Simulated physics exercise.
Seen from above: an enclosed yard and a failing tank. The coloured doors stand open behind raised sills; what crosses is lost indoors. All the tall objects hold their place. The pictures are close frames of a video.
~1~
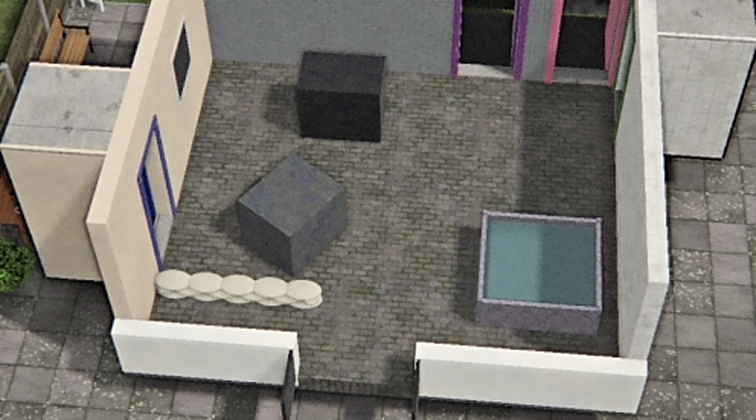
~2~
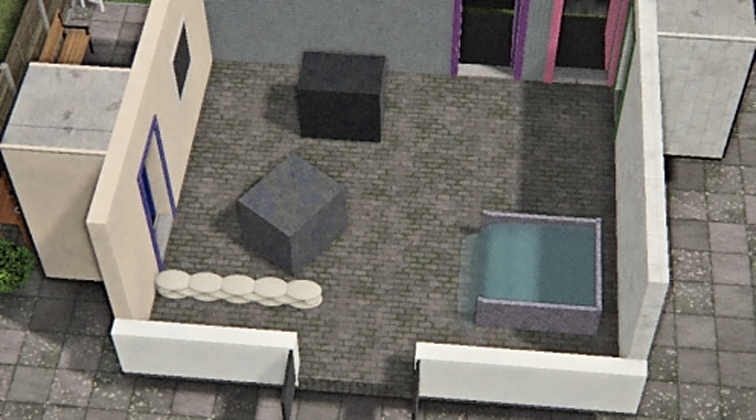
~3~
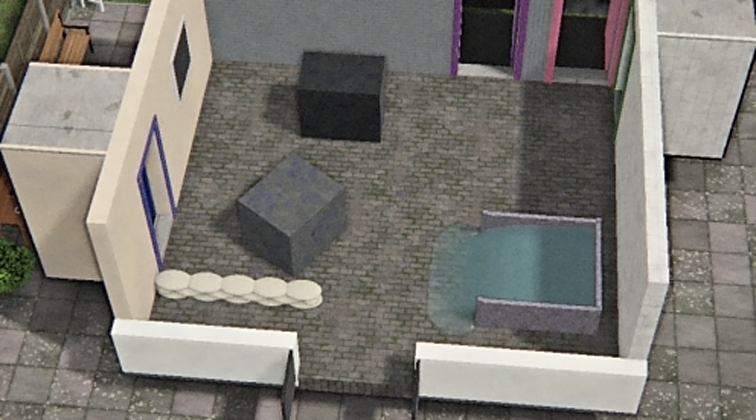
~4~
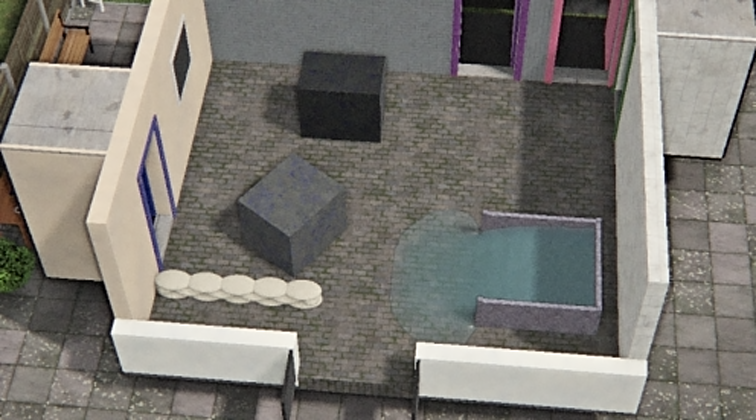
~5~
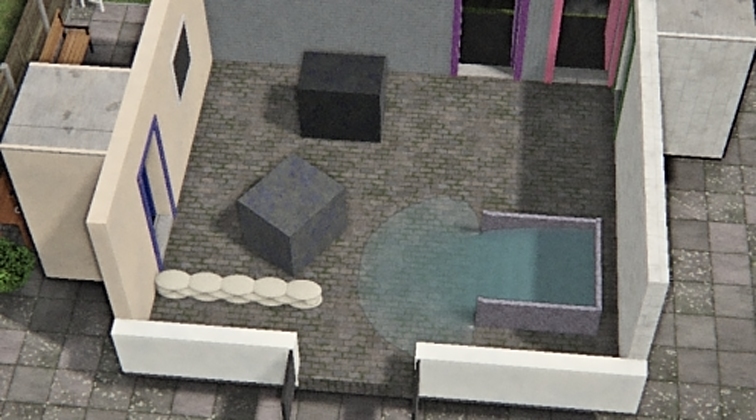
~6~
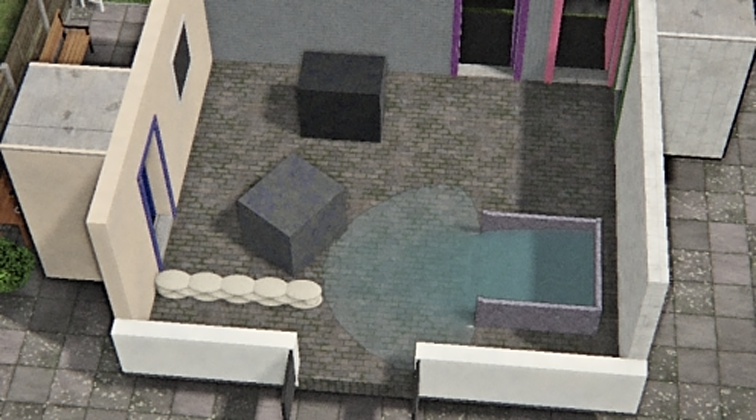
The video shows an enclosed paved yard with two dark blocks, a row of pale rounded objects and a water-filled tank, whose left side opens as water pours out and spreads leftward across the paving in a widening, thinning sheet.
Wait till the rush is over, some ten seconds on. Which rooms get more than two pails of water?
In the end: The blue door holds within the limit; the pink door holds within the limit; the green door holds within the limit; the purple door holds within the limit.
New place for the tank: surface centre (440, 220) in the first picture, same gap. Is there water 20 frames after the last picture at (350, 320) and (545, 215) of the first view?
One after the other: Awash, free of water.
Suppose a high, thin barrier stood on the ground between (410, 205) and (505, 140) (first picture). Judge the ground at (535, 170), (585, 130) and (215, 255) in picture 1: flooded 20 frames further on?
In that order: Clear, dry, covered.
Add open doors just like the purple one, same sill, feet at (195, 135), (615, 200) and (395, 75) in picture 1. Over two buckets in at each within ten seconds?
In that order: Lets more in, is under, stays under.
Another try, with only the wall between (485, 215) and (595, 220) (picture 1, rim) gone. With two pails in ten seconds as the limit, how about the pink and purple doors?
Pink passes that mark, purple is over.
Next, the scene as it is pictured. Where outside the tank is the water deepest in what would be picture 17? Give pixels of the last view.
At about (310, 286).
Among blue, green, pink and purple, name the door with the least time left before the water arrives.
The door marked blue.
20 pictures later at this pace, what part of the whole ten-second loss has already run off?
Near 40 in a hundred.
A moment on, water covers 25 % of the floor; the blue door not reached, the pink door not reached, the green door not reached, the purple door not reached.
Next, water covers 40 % of the floor; the blue door wet at the sill, nothing in, the pink door not reached, the green door not reached, the purple door not reached.
Then, water covers 45 % of the floor; the blue door under two buckets in, the pink door not reached, the green door not reached, the purple door not reached.
Later, water covers 60 % of the floor; the blue door under two buckets in, the pink door not reached, the green door not reached, the purple door wet at the sill, nothing in.
In the end, water covers 85 % of the floor; the blue door under two buckets in, the pink door wet at the sill, nothing in, the green door wet at the sill, nothing in, the purple door wet at the sill, nothing in.
